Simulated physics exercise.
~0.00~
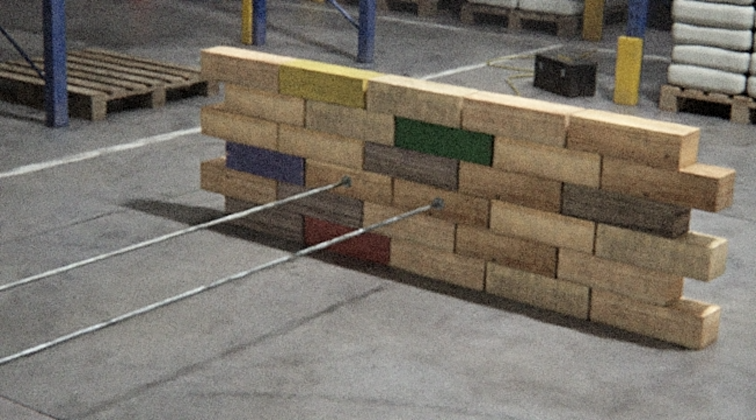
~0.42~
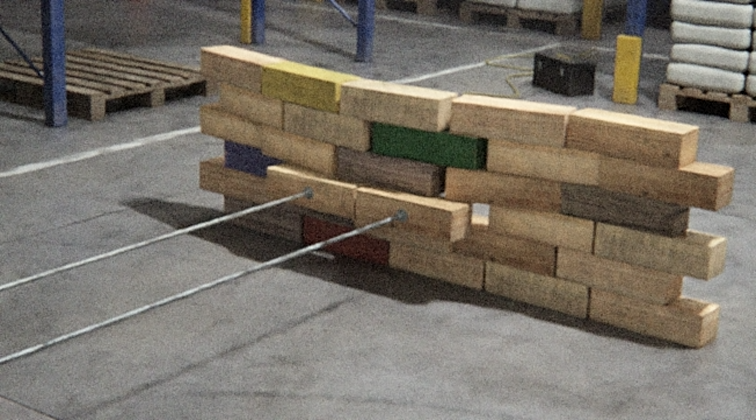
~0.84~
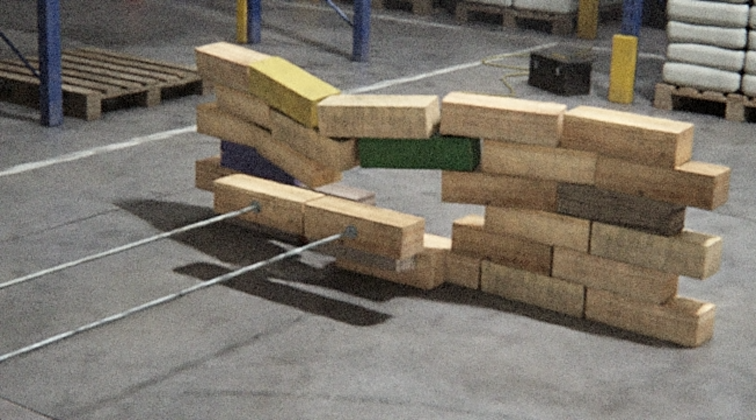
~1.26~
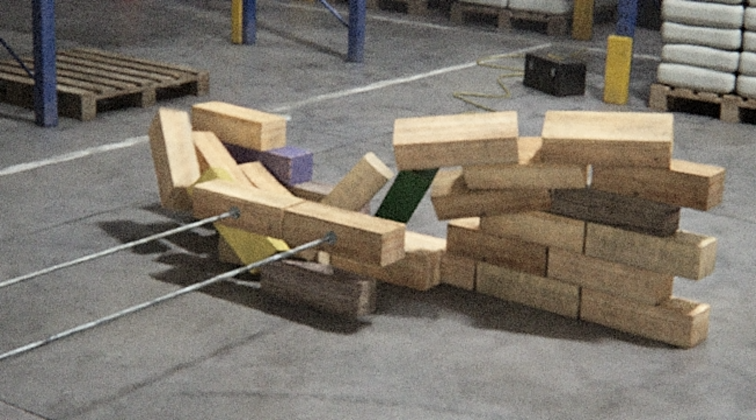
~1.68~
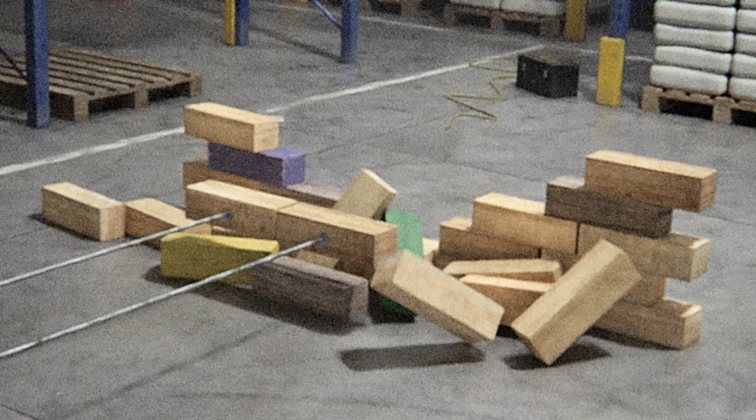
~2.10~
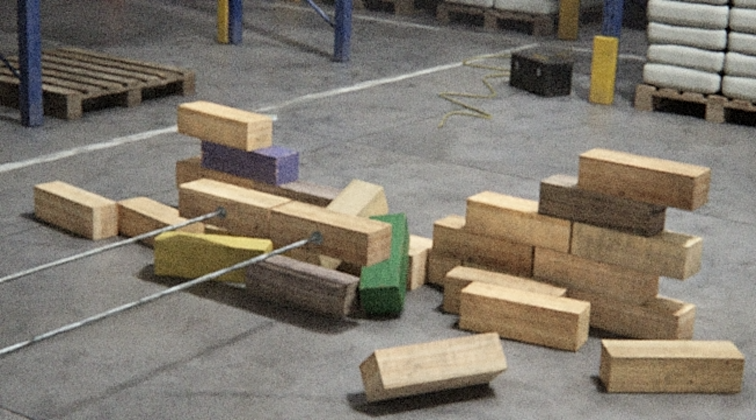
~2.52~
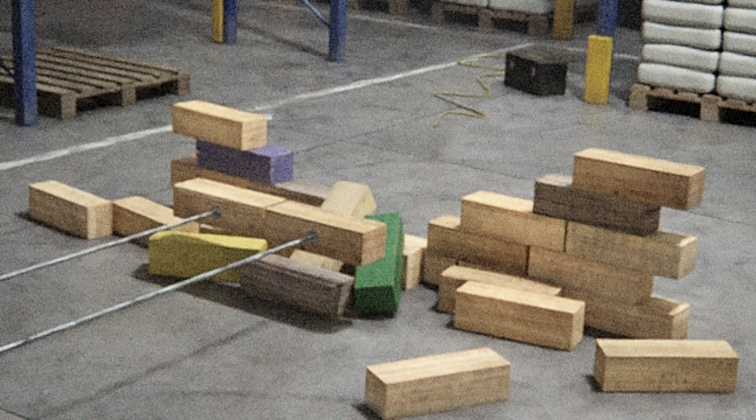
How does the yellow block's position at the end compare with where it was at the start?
At the start it sits in the top row of the wall, towards the left. By the end it lies low at the front left of the heap, in front of the pulled pair of blocks.
